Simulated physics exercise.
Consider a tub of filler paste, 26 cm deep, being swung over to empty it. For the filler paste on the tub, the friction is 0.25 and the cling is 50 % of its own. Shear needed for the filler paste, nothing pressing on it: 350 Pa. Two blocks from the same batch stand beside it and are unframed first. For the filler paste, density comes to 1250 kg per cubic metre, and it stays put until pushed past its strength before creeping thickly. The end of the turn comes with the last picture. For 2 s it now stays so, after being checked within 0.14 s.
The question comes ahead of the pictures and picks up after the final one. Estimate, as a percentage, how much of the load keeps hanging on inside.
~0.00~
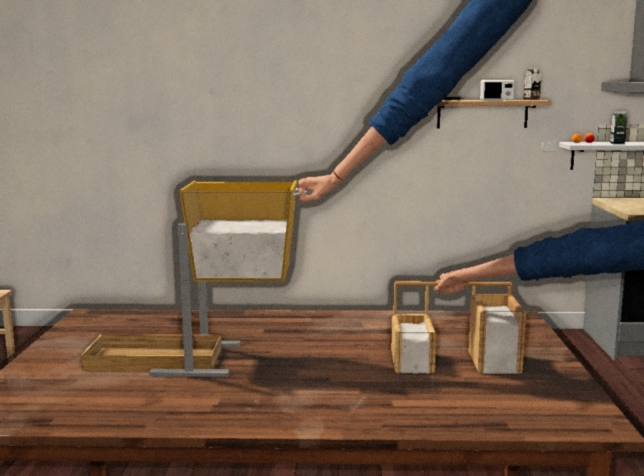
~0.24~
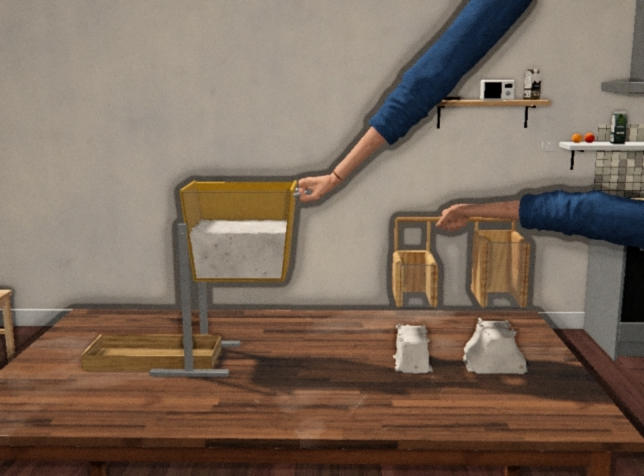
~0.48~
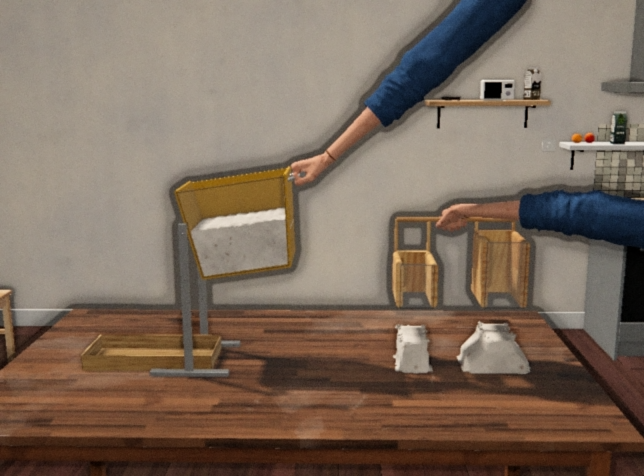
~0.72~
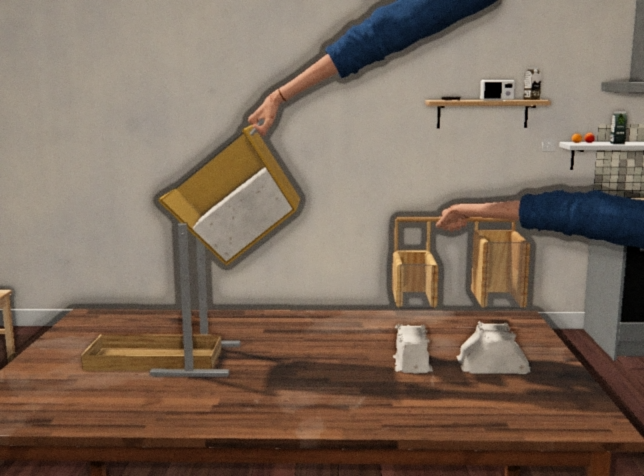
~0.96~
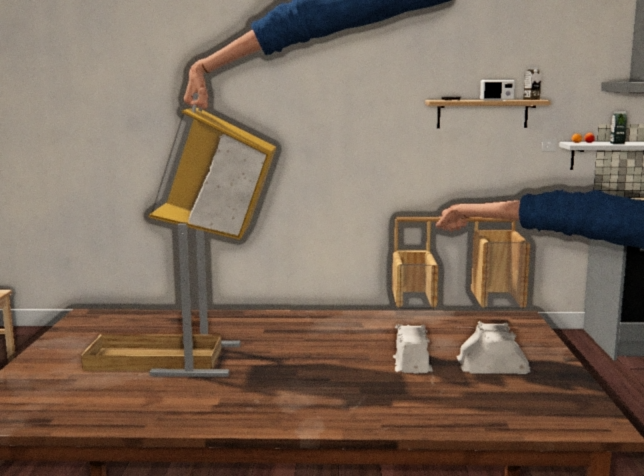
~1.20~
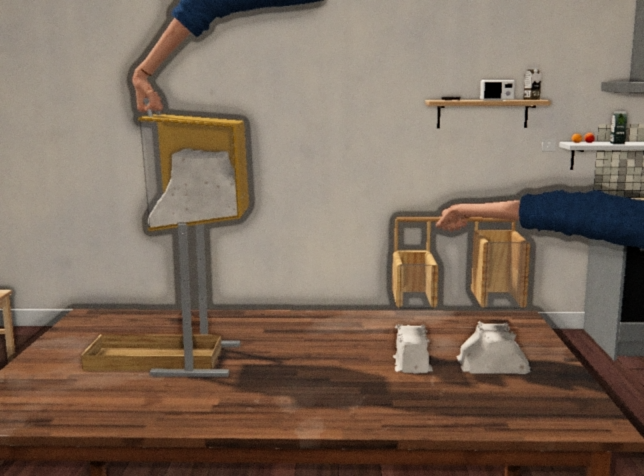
42 %.
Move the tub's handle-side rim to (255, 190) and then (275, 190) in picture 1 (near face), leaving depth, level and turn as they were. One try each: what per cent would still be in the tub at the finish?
Roughly 70 %, then 50 %.
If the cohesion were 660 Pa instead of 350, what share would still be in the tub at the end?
About 60 per cent.
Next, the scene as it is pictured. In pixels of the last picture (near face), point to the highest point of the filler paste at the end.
(203, 196).
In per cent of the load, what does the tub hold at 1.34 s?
The tub holds around 80 % of the load then.
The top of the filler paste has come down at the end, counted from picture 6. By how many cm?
About 12 cm.
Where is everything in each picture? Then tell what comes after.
The first picture shows handle-side rim at (290, 191), tilt 0 degrees; crest of the filler paste at (199, 232); block heights 11 cm, 17 cm (left to right).
The second picture shows handle-side rim at (290, 191), tilt 0 degrees; crest of the filler paste at (199, 232); block heights 10 cm, 12 cm (left to right).
The third picture shows handle-side rim at (283, 176), tilt 8 degrees; crest of the filler paste at (279, 219); block heights 10 cm, 11 cm (left to right).
The fourth picture shows handle-side rim at (242, 132), tilt 38 degrees; crest of the filler paste at (263, 172); block heights 10 cm, 11 cm (left to right).
The fifth picture shows handle-side rim at (183, 113), tilt 70 degrees; crest of the filler paste at (221, 139); block heights 10 cm, 11 cm (left to right).
The sixth picture shows handle-side rim at (140, 121), tilt 92 degrees; crest of the filler paste at (176, 155); block heights 10 cm, 11 cm (left to right).
After 1.34 s, the tub is at 92 degrees and holds 78 %.
After 1.51 s, the tub is at 92 degrees and holds 50 %.
After 1.68 s, the tub is at 92 degrees and holds 43 %.
After 1.85 s, the tub is at 92 degrees and holds 42 %.
After 3.20 s, the tub is at 92 degrees and holds 42 %.
